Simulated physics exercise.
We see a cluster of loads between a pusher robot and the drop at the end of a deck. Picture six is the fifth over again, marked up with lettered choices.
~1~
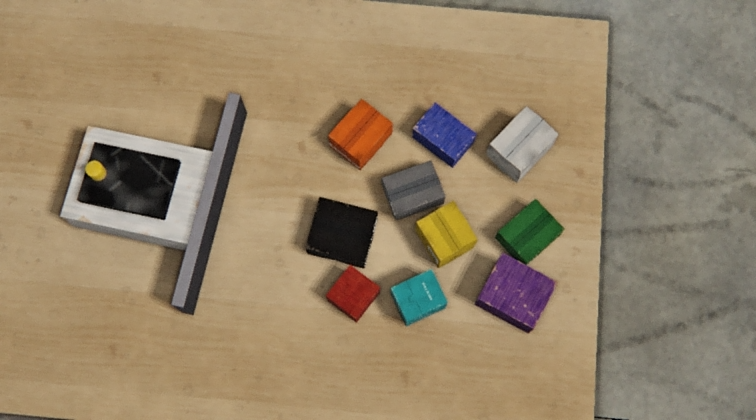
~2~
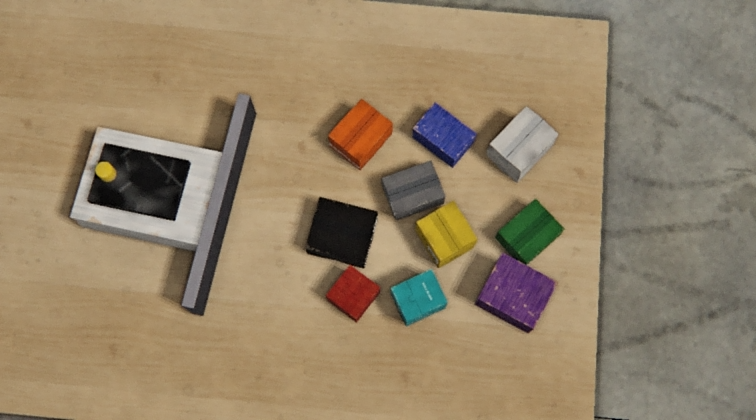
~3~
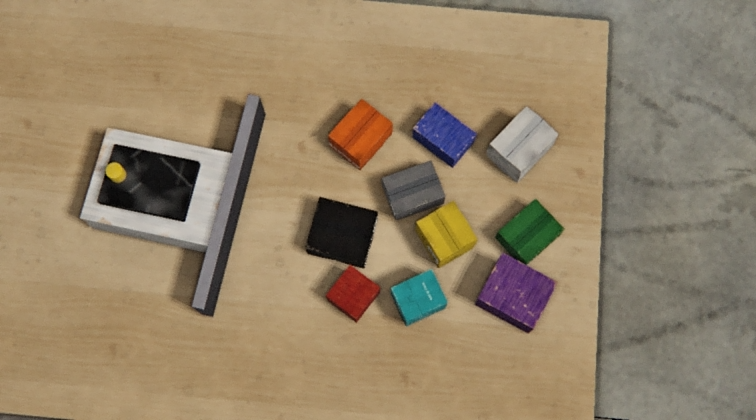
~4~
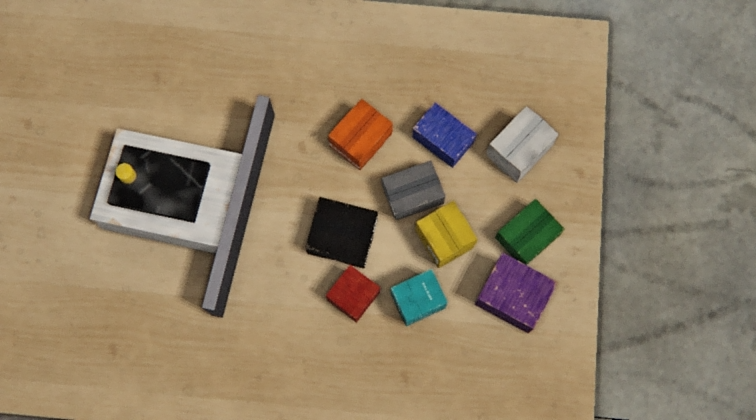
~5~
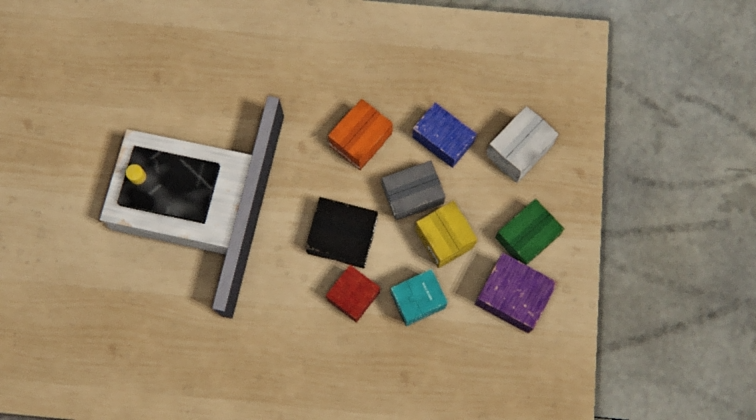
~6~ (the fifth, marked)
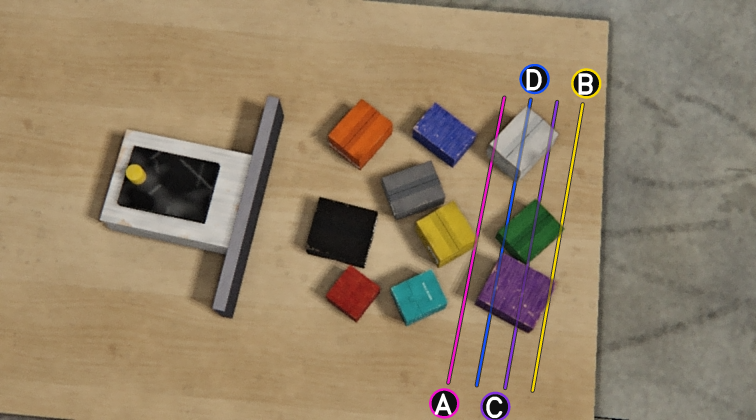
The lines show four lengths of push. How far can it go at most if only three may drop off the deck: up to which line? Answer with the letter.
The farthest such stop is D.
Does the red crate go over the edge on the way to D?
No.
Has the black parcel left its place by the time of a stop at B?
By then, yes.
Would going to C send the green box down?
Yes.
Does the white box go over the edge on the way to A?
Yes.
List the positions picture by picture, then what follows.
The first frame shows yellow parcel (446, 235); red crate (353, 293); blue crate (444, 135).
The second frame shows robot (146, 183); turquoise box (418, 299).
The third frame shows robot (156, 184); black parcel (342, 233).
The fourth frame shows robot (166, 184); grey parcel (414, 191).
The fifth frame shows robot (176, 185); orange box (361, 135); yellow parcel (446, 235); red crate (353, 293).
On the copy, A at (477, 235); B at (559, 242); C at (532, 240); D at (505, 237).
On D. First, robot (268, 194); orange box (390, 131); grey parcel (421, 187).
Then, robot (363, 202); green box (569, 224); white box (573, 155).
Finally, robot (433, 209); white box over the edge; purple crate over the edge; three fallen.
By contrast, A is within the limit but short; B drops seven; C drops five.
